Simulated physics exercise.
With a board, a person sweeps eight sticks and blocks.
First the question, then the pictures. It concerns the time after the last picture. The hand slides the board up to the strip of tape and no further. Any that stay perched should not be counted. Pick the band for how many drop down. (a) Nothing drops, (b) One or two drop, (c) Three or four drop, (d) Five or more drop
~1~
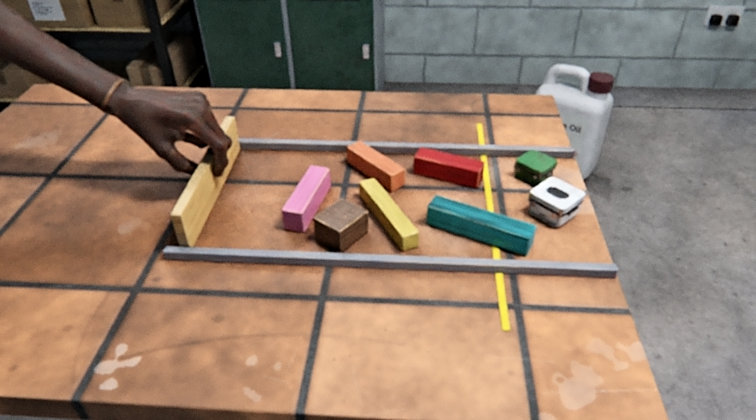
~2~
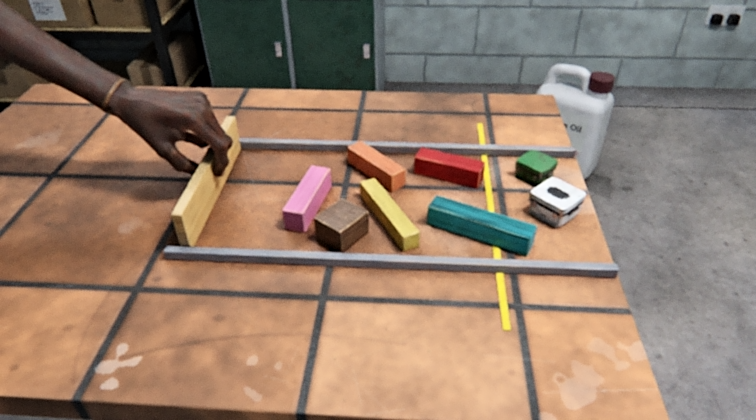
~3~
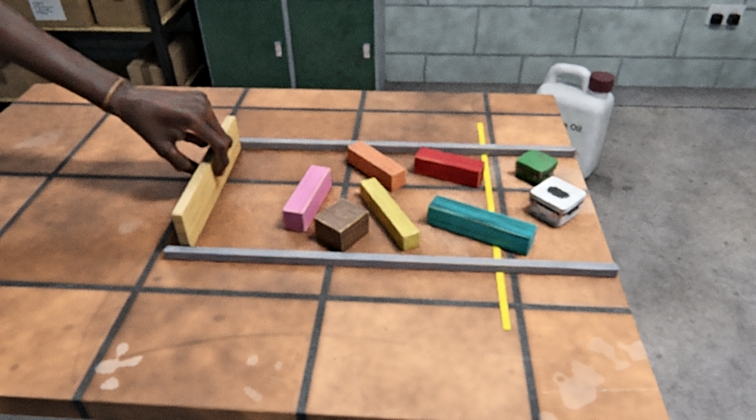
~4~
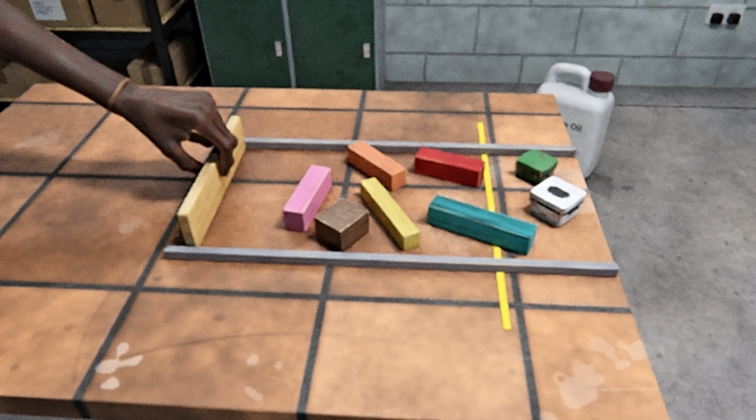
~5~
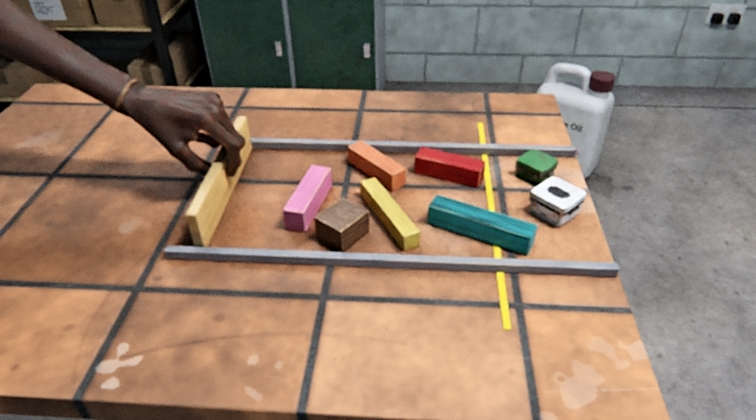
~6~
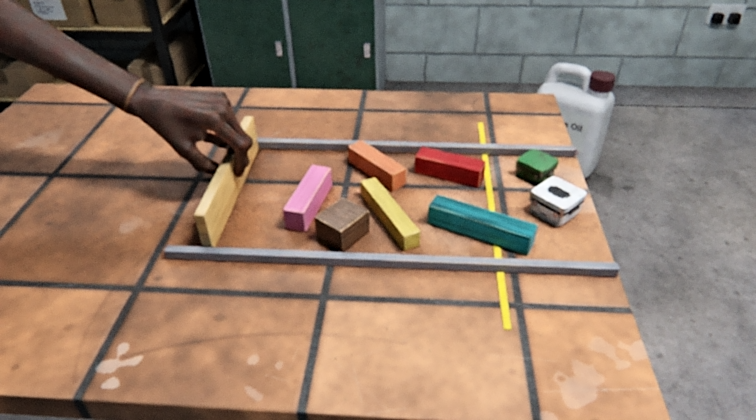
The answer is a.
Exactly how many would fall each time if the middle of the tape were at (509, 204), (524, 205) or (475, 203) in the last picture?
In order, the counts are 0, 1 and 0.
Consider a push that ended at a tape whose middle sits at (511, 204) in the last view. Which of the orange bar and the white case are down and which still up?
Outcome: Orange bar is still present, white case goes missing.
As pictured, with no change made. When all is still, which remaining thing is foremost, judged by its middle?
White case.
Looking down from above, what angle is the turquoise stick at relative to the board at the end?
The angle comes out near 15 degrees.
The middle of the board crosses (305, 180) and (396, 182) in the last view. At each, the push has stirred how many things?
Answer - first 1, then 6.
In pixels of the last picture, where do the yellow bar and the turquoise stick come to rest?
Going in order, first (539, 219) and next (563, 221).
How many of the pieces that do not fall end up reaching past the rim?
I count 1 overhanging.
Early on, none off yet; white case at rest near (557, 202); green case at rest near (537, 168); turquoise stick at rest near (481, 224).
A while later, none off yet; white case at rest near (557, 202); green case at rest near (537, 168); turquoise stick travelled a little near (509, 222).
Finally, the number that fall off is zero.
